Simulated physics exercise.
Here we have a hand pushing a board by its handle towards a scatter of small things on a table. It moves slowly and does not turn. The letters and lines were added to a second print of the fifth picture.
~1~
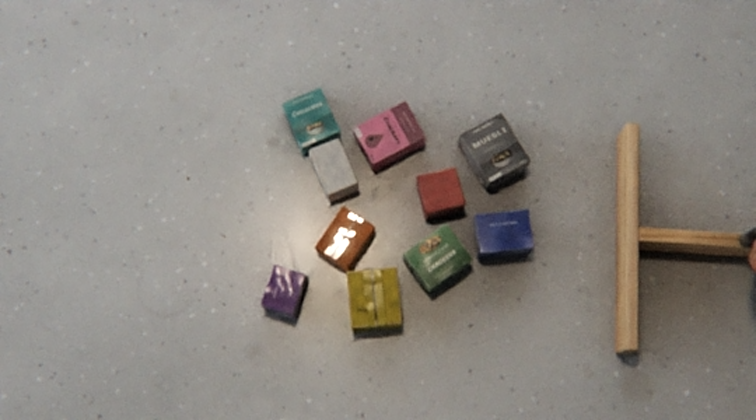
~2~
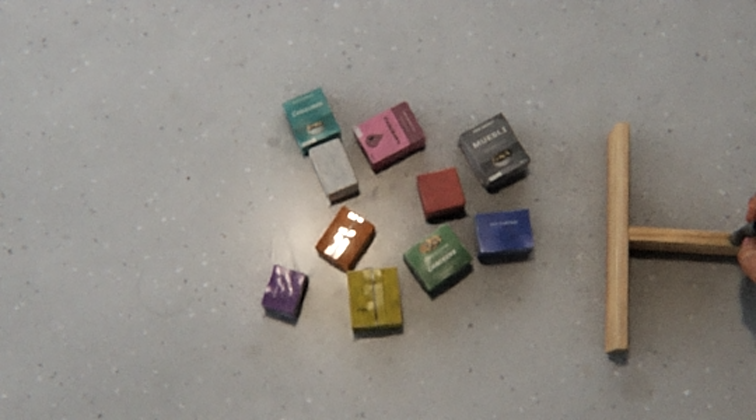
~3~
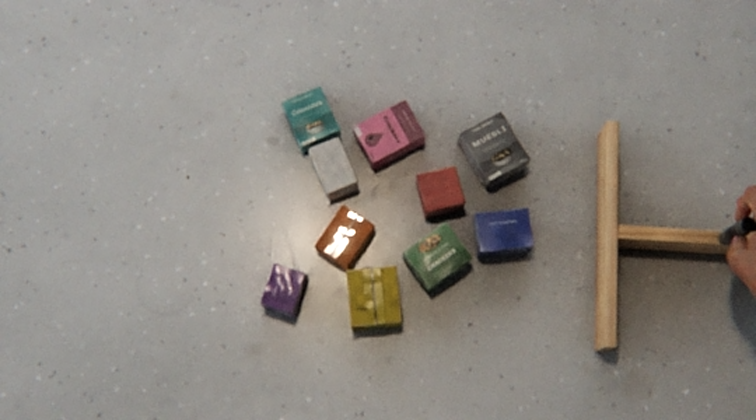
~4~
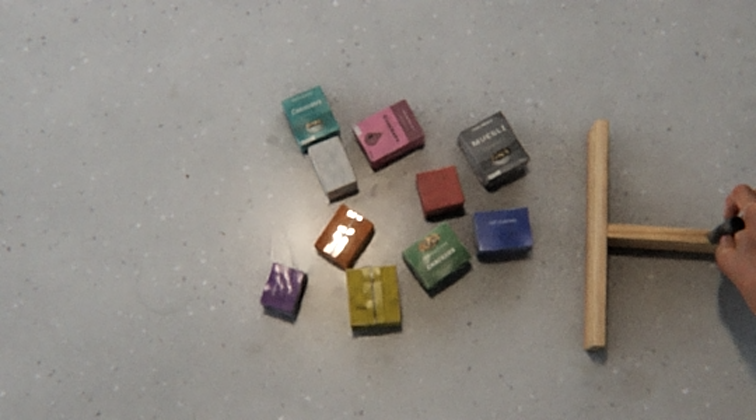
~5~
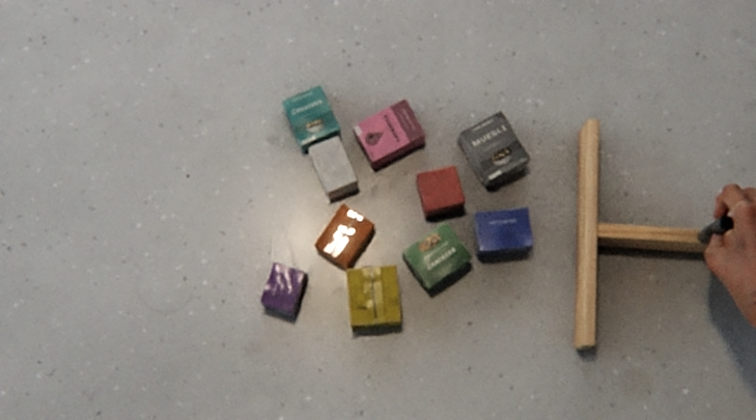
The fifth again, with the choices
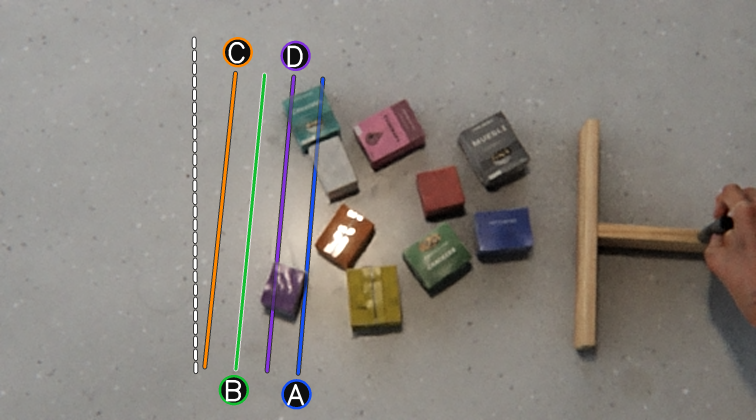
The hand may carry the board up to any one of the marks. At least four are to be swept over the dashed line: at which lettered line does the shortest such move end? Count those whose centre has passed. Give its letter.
Stop at B.
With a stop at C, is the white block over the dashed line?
Yes.
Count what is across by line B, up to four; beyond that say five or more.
Five or more.
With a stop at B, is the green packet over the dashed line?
By then, no.
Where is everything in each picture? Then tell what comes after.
Green packet (438, 259); pink packet (390, 136); grey packet (493, 152), in the first frame.
Board (623, 233); turquoise packet (312, 121), in the second frame.
Board (613, 231); red block (440, 193), in the third frame.
Board (601, 230); yellow box (374, 298), in the fourth frame.
Board (592, 229); blue packet (502, 233); green packet (437, 257); pink packet (389, 134), in the fifth frame.
On the marked copy, A at (311, 221); B at (251, 217); C at (221, 215); D at (281, 219); the dashed line at (195, 197).
With B. Early on, board (469, 221); purple packet (284, 289); turquoise packet (312, 119); none across.
Further on, board (348, 213); turquoise packet (219, 115); white block (252, 185); none across.
At the end, board (251, 207); turquoise packet (128, 109); white block (168, 191); five across.
As for the rest, A gets only one across; C gets nine across, but is farther than needed; D gets only one across.
